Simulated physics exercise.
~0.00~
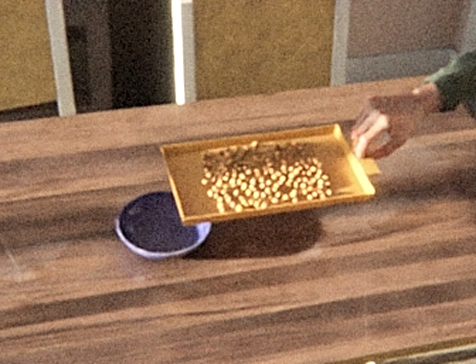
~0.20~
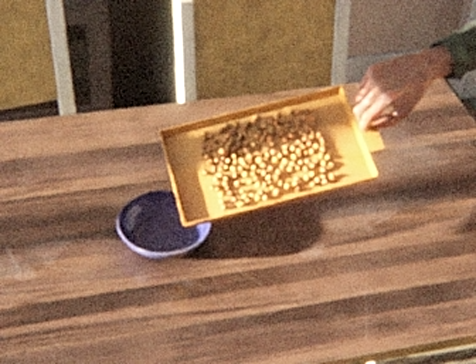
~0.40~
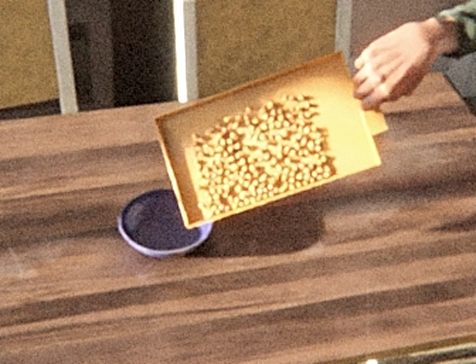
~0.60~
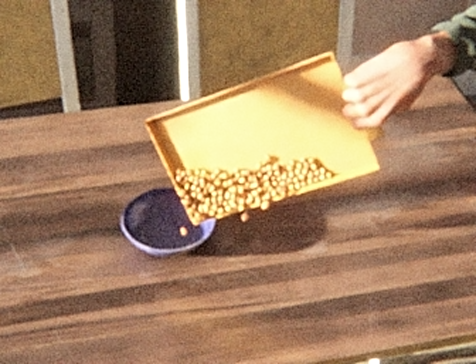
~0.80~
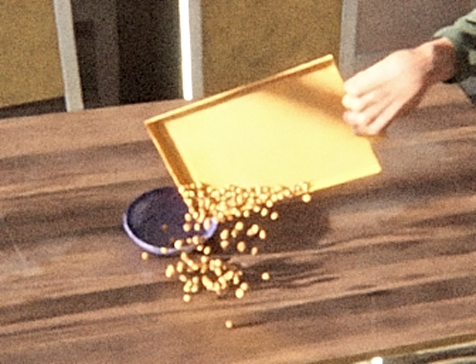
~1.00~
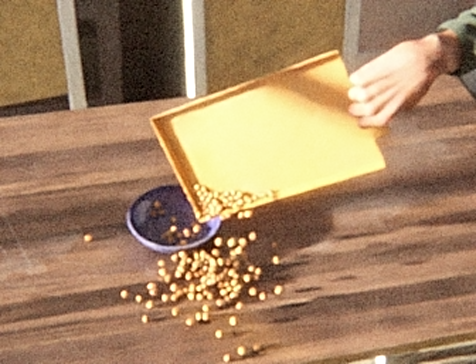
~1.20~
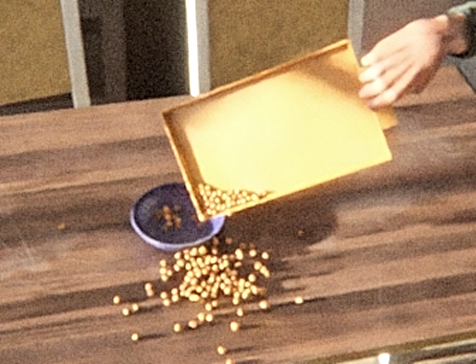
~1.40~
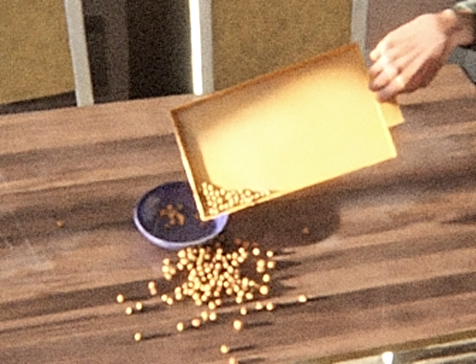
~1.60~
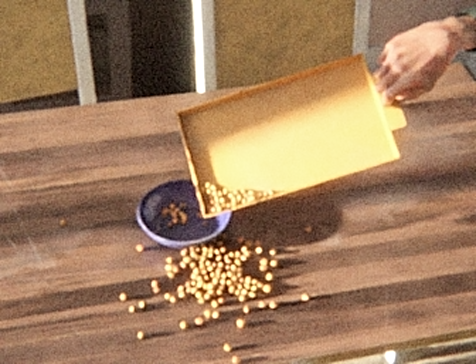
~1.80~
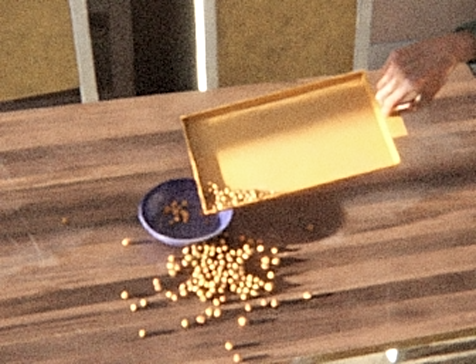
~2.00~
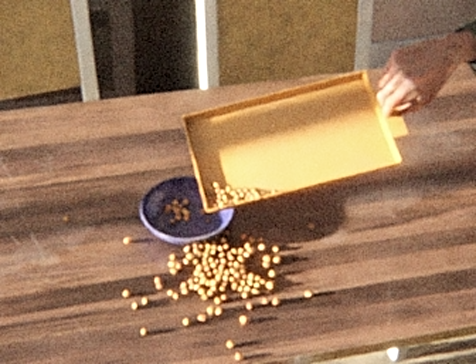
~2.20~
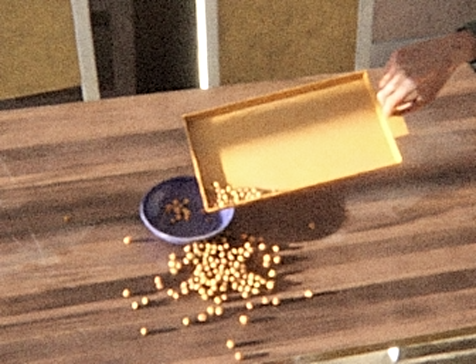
On a wooden table, a hand tips roasted chickpeas from a yellow tray, most spilling beside a blue bowl, some staying behind.
